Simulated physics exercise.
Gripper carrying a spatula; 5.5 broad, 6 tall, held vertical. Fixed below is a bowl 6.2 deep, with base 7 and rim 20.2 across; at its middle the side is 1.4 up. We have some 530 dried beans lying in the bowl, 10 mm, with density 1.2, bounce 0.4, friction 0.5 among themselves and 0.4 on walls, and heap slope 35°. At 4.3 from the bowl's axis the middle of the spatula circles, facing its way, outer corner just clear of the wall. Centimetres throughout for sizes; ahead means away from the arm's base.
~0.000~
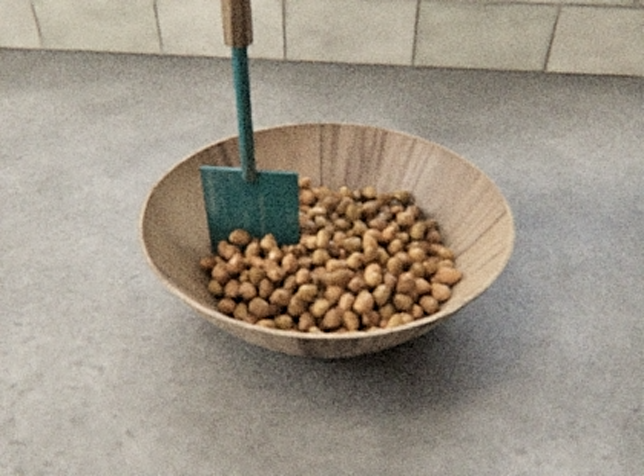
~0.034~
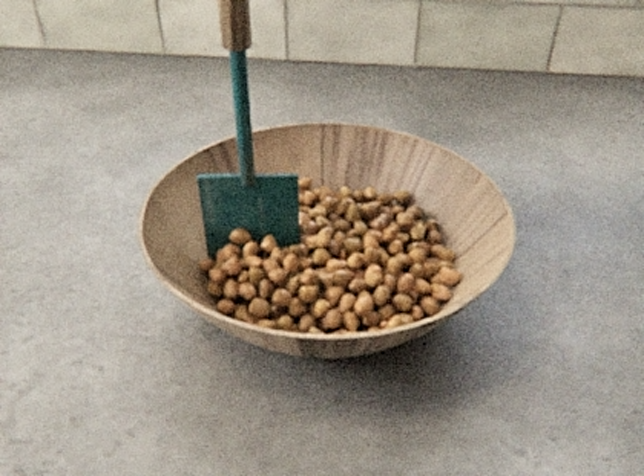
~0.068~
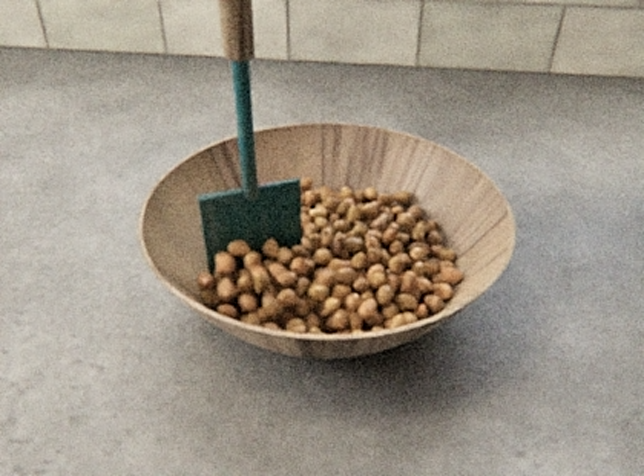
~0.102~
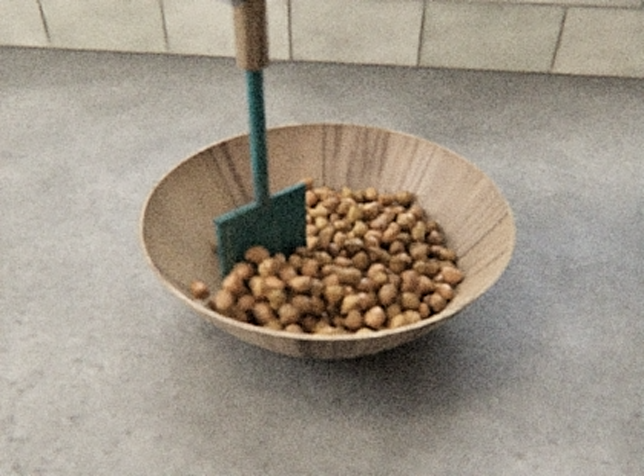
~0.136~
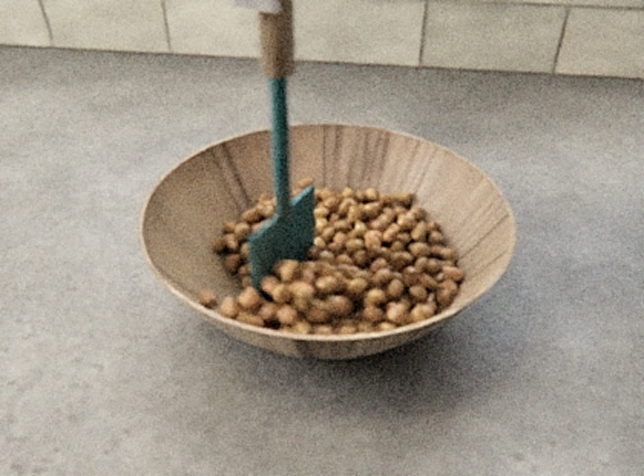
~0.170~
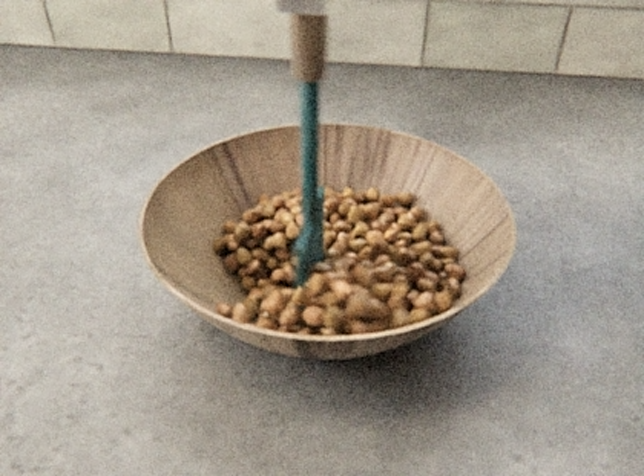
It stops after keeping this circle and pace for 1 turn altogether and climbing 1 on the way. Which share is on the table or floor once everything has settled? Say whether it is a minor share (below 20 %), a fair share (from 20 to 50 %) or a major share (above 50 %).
A minor share.
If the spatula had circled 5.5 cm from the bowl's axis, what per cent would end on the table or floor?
Then some 0 percent.
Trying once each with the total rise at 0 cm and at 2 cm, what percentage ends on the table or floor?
It comes to about 15 per cent and about 5 per cent.
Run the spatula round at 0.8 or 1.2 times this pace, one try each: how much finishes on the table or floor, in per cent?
It would be some 5 and 15 percent respectively.
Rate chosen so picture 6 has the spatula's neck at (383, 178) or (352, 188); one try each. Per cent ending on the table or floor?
Near 25 per cent for the first, near 20 per cent for the second.
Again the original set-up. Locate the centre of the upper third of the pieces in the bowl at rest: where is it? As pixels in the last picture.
About (252, 256).
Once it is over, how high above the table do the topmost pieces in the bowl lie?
Roughly 6.0 centimetres.
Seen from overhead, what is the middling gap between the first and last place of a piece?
Roughly 7 cm.
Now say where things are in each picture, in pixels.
The first frame shows spatula neck at (247, 146), 0° round; upper third of the load around (329, 245), from x 210 to 450, top at y 185; 534 in the bowl.
The second frame shows spatula neck at (246, 151), 8° round; upper third of the load around (329, 246), from x 210 to 450, top at y 185.
The third frame shows spatula neck at (248, 163), 28° round; upper third of the load around (324, 257), from x 205 to 450, top at y 185.
The fourth frame shows spatula neck at (261, 175), 47° round; upper third of the load around (324, 266), from x 200 to 450, top at y 185.
The fifth frame shows spatula neck at (282, 184), 67° round; upper third of the load around (335, 276), from x 210 to 450, top at y 185.
The sixth frame shows spatula neck at (311, 190), 86° round; upper third of the load around (357, 280), from x 220 to 455, top at y 185; 534 in the bowl.
By 0.35 s, 191° round, highest piece 8 above the table; 525 in the bowl, 2 on the table or floor, 7 in flight or on the tool.
By 0.53 s, 296° round, highest piece 9 above the table; 493 in the bowl, 31 on the table or floor, 10 in flight or on the tool.
By 0.82 s, 0° round, highest piece 6 above the table; 482 in the bowl, 52 on the table or floor.
By 1.52 s, 0° round, highest piece 6 above the table; 482 in the bowl, 52 on the table or floor.
Final count, 482 in the bowl, 52 on the table or floor. That is 10 % on the table or floor.
